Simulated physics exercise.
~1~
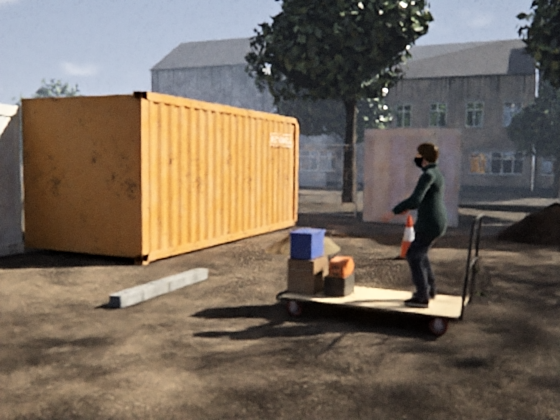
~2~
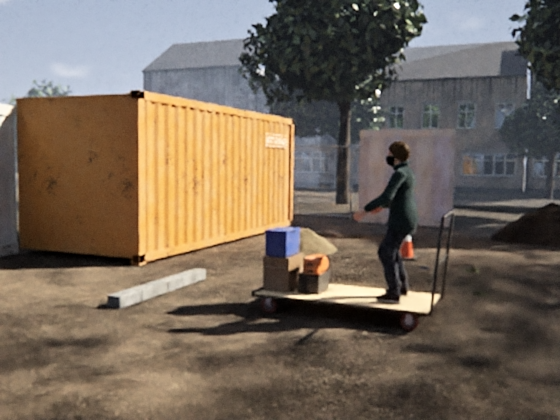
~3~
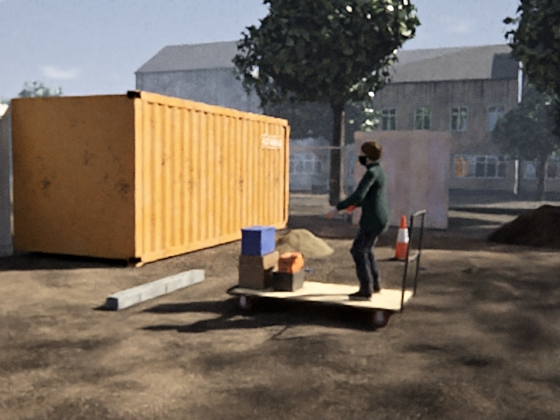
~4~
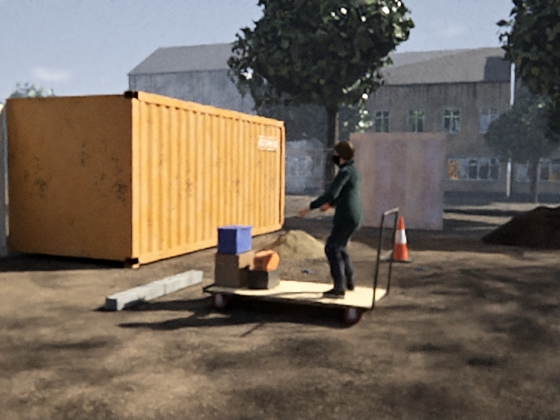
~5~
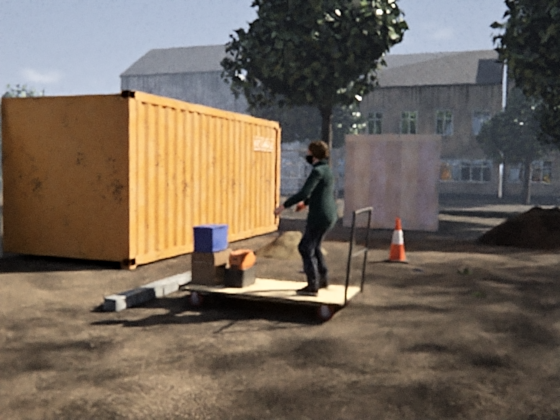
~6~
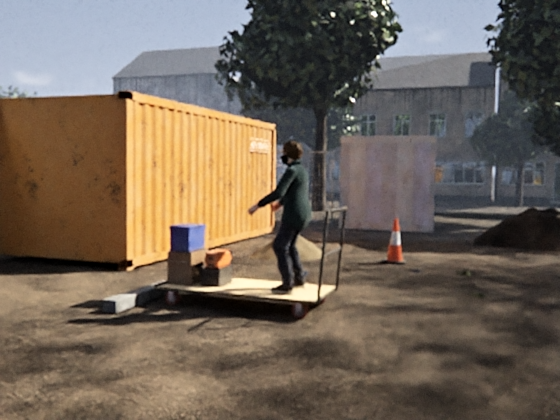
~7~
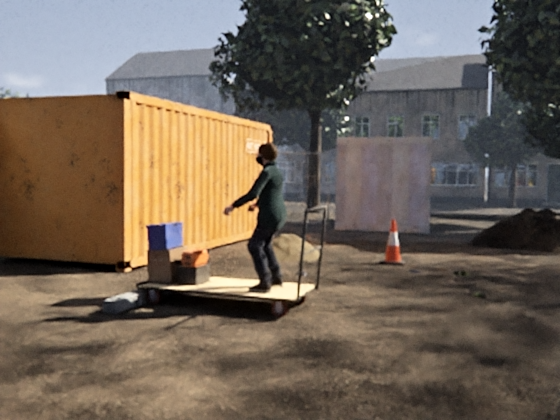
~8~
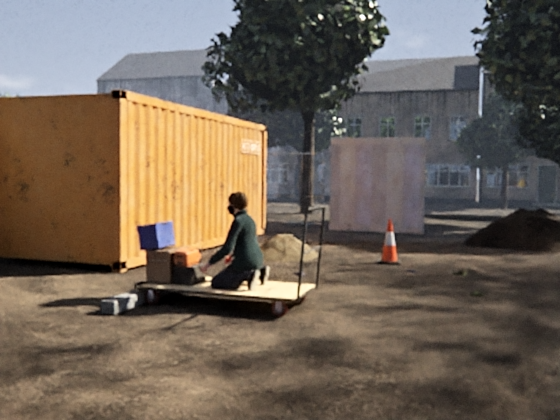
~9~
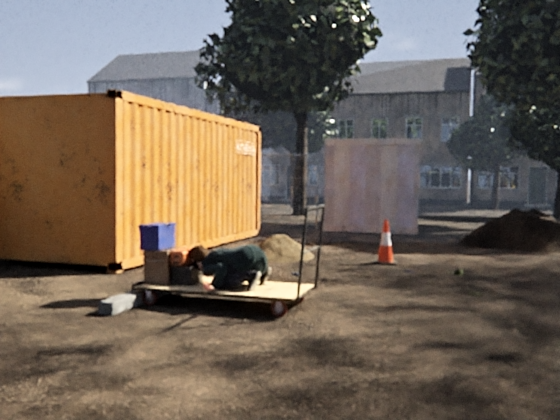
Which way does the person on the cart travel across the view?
The person moves to the left, riding the cart towards the kerb and then dropping forward that same way.
At the start, a person in a dark green top stands on a flat cart behind a small pile of boxes, with a yellow-orange container, trees and a traffic cone in view. The cart rolls left across the dirt towards a low grey kerb, the rider's arms held out in front. As it reaches the kerb, it stops and the rider drops forward onto the knees, while the blue box on top tilts slightly. The rider then folds down low behind the load. At the end, the boxes and the crouched rider are all still on the level deck.
